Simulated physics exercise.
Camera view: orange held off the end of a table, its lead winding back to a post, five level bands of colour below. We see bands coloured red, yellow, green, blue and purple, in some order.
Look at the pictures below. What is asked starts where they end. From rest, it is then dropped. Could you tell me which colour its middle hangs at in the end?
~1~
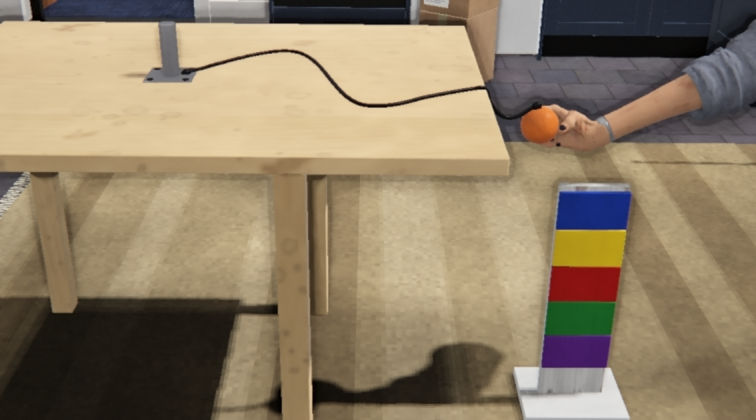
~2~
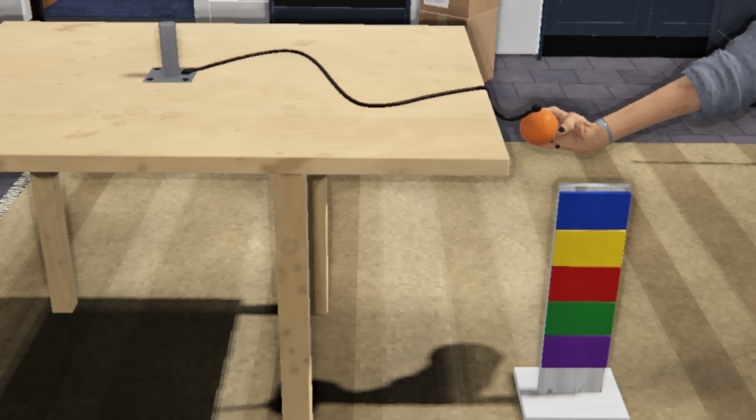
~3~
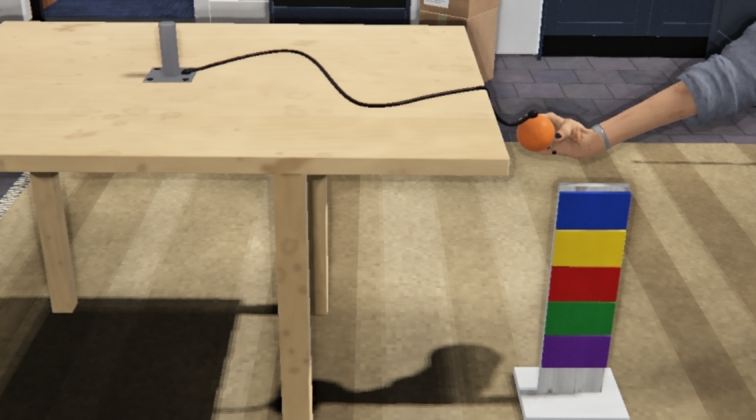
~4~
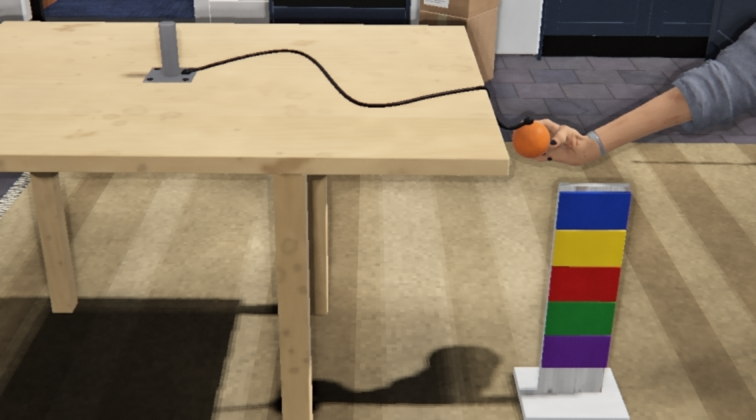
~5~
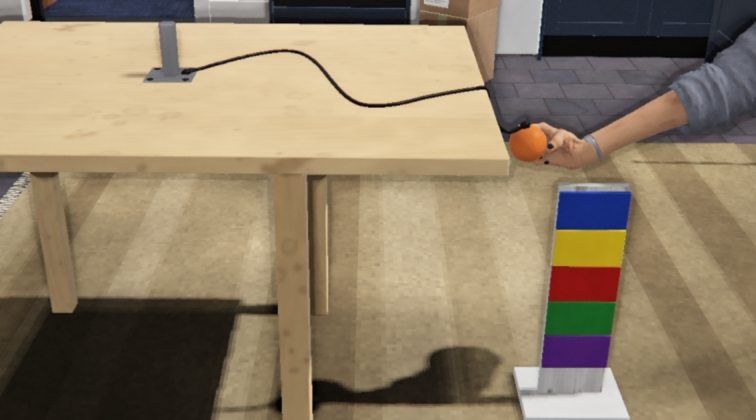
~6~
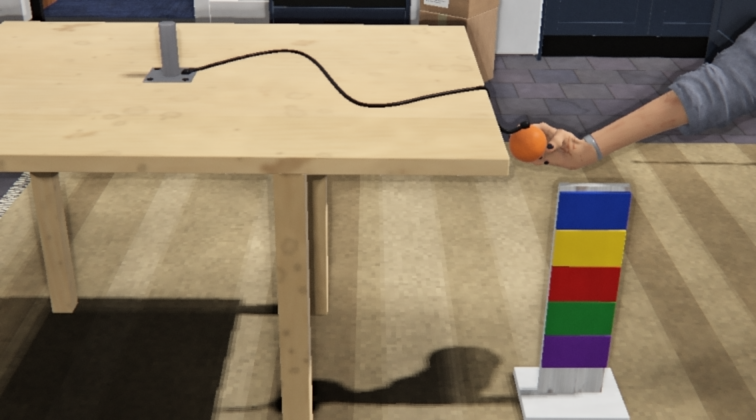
Its middle hangs at green.
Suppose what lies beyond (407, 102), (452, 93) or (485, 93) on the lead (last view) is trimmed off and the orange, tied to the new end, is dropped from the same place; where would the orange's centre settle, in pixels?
Well, that gives around (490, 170) the first time, (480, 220) the next and (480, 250) the last.
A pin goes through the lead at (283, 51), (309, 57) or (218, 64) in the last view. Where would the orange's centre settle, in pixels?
In order: (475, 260), then (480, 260), then (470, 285).
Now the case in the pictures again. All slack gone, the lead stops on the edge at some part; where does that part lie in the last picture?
Go for the one at (346, 96).
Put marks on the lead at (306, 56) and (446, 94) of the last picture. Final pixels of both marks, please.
End positions: About (342, 75) and about (475, 186).
Soon after, orange near (473, 279); level with red.
Then, orange near (475, 299); level with green.
At rest, orange near (465, 298); level with green. Its middle rests at the green band.
